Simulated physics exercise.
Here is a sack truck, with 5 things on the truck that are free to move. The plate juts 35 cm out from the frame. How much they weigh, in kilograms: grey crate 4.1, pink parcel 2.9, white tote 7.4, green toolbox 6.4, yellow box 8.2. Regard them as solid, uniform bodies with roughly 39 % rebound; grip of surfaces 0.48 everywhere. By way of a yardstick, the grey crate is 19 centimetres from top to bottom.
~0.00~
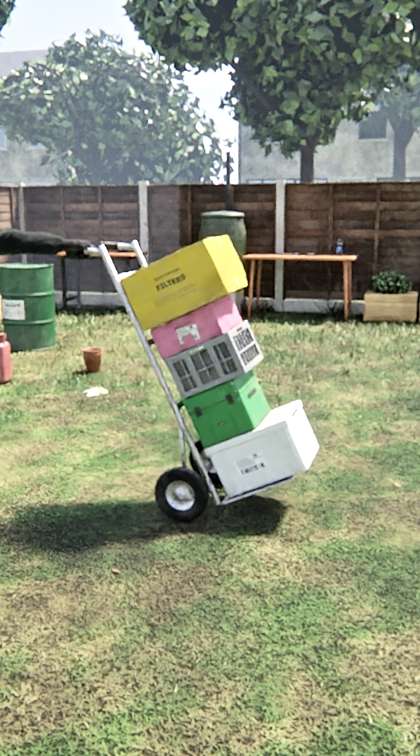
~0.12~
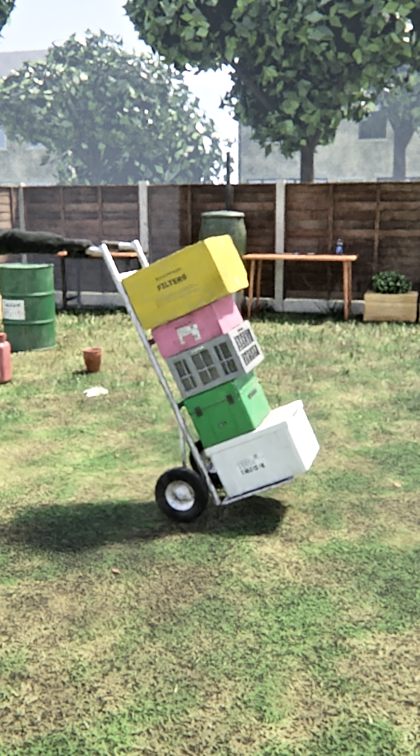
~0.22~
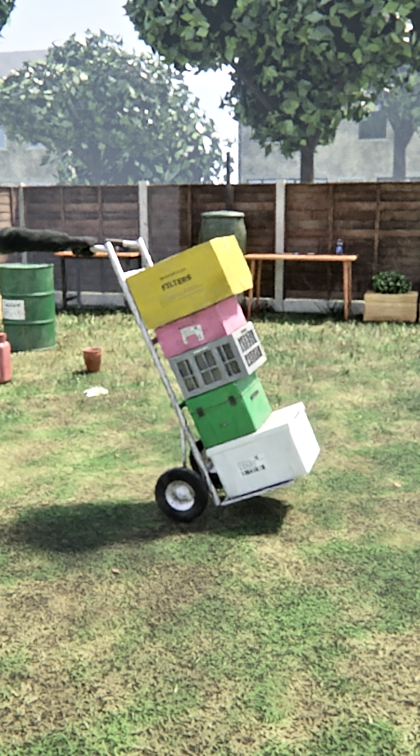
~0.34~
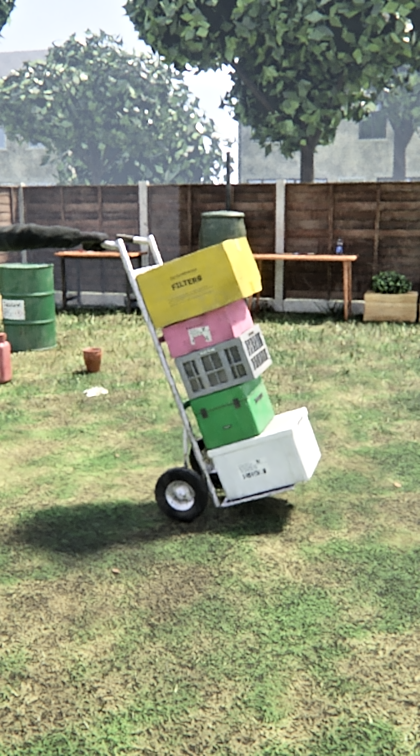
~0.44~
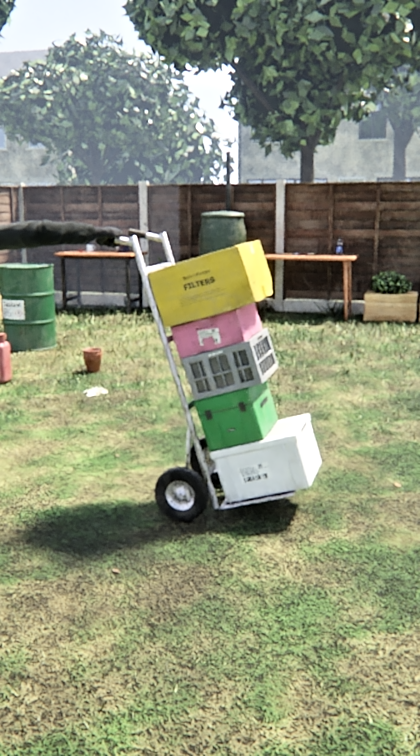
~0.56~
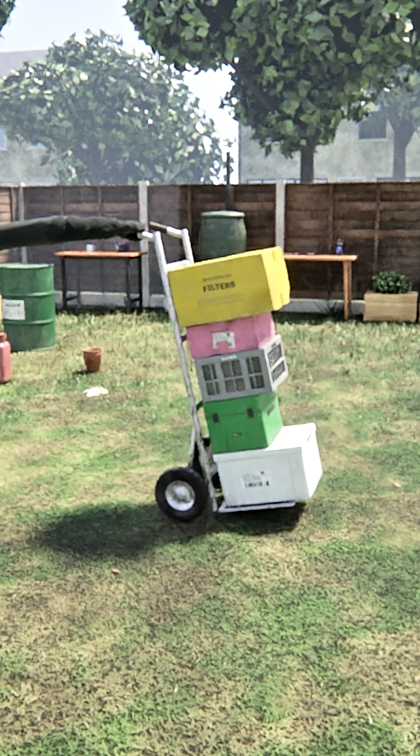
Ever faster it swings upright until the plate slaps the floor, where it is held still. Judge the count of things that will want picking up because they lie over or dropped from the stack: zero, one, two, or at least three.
The count is at least three.
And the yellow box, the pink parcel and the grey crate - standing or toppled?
Outcome noted - the yellow box ends up fallen, the pink parcel ends up fallen, the grey crate ends up fallen.
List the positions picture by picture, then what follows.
Leaning back 25°; grey crate (215, 359); pink parcel (197, 326), in the first picture.
Leaning back 25°; yellow box (188, 282); white tote (264, 449), in the second picture.
Leaning back 23°; green toolbox (230, 407); yellow box (192, 282), in the third picture.
Leaning back 21°; white tote (267, 454); green toolbox (233, 409), in the fourth picture.
Leaning back 17°; yellow box (213, 283); white tote (268, 458), in the fifth picture.
Leaning back 12°; grey crate (242, 368); pink parcel (232, 332), in the sixth picture.
By 1.06 s, truck upright; pink parcel rocked 19° off its seat near (298, 343); grey crate rocked 19° off its seat near (287, 379); yellow box rocked 19° off its seat.
By 1.36 s, truck upright; pink parcel and yellow box now dropped from the stack; grey crate rocked 61° off its seat near (303, 394).
By 1.66 s, truck upright; grey crate now dropped from the stack.
When it is over (2.7 s), dropped from the stack, grey crate, pink parcel and yellow box; the other 2 within 10 cm of the start. End places, in pixels of the last picture, grey crate near (347, 440), pink parcel near (382, 486).
